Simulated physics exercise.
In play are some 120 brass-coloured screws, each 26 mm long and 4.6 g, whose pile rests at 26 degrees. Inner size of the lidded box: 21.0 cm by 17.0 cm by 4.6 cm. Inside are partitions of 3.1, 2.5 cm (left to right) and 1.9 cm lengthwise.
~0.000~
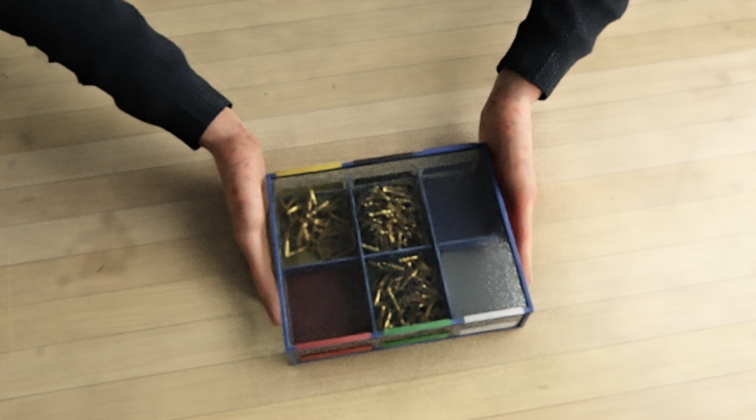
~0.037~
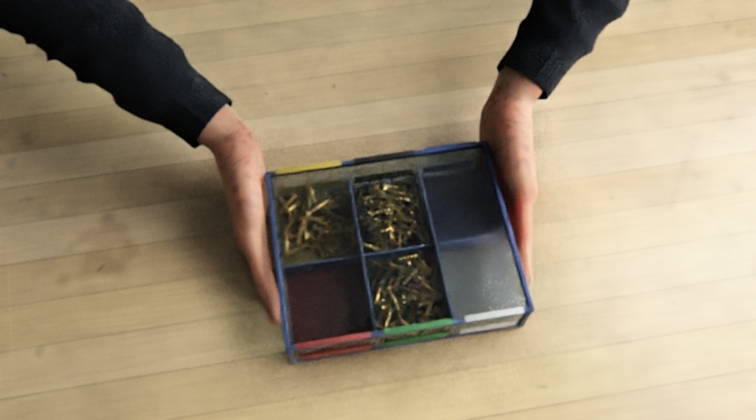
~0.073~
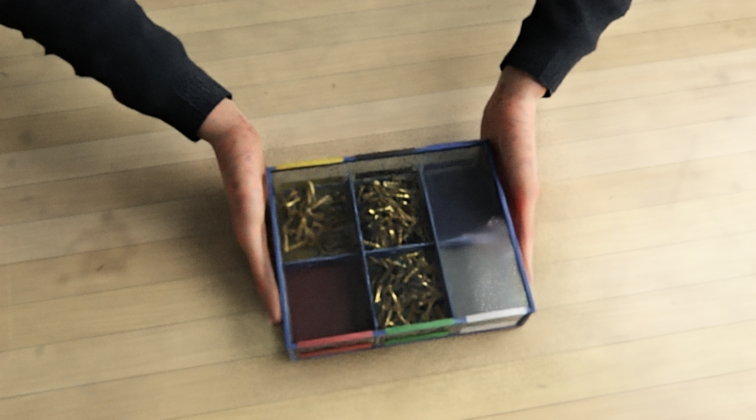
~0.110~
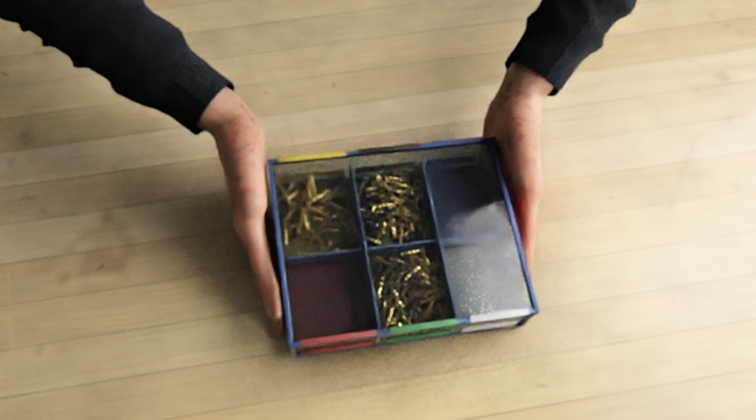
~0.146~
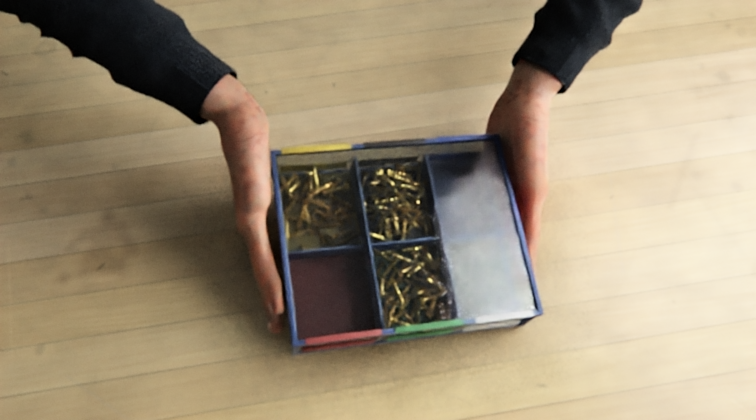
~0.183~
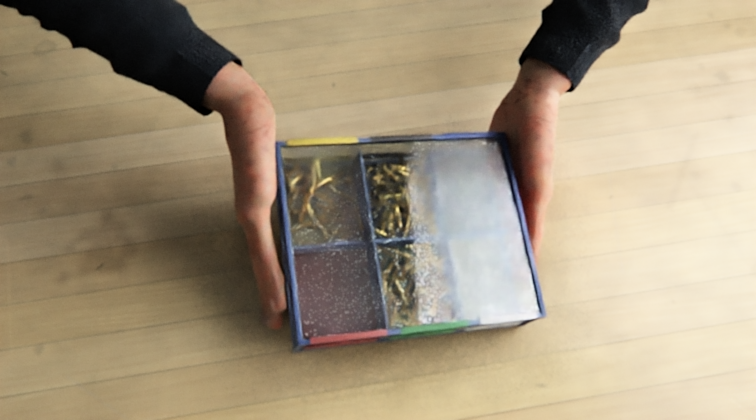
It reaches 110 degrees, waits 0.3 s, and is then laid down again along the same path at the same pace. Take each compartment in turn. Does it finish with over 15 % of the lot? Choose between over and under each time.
Red compartment: Under. Blue compartment: Under. Green compartment: Over. Yellow compartment: Under. White compartment: Over. Black compartment: Under.
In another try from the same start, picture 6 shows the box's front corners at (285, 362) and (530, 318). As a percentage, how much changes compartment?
Some 60 %.
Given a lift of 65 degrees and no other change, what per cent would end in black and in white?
Result - black 35 percent; white 5 percent.
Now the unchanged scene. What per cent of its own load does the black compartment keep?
Something like 0 per cent.
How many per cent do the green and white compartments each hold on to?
In the green compartment 35 percent, in the white 65 percent.
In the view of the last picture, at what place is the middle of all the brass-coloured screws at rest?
Close to pixel (471, 299).
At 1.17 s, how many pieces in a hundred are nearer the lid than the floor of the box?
About 80 per cent.
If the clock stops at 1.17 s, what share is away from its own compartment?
About 75 per cent.
Then, at 1.17 s, tilt 110 degrees; red 5 %, green 40 %, white 55 %.
After 1.83 s, tilt 59 degrees; green 35 %, white 60 %.
Then, at 2.53 s, tilt 0 degrees; green 35 %, white 65 %.
In the end, at 2.8 s, red 0 %, blue 0 %, green 35 %, yellow 0 %, white 65 %, black 0 %.
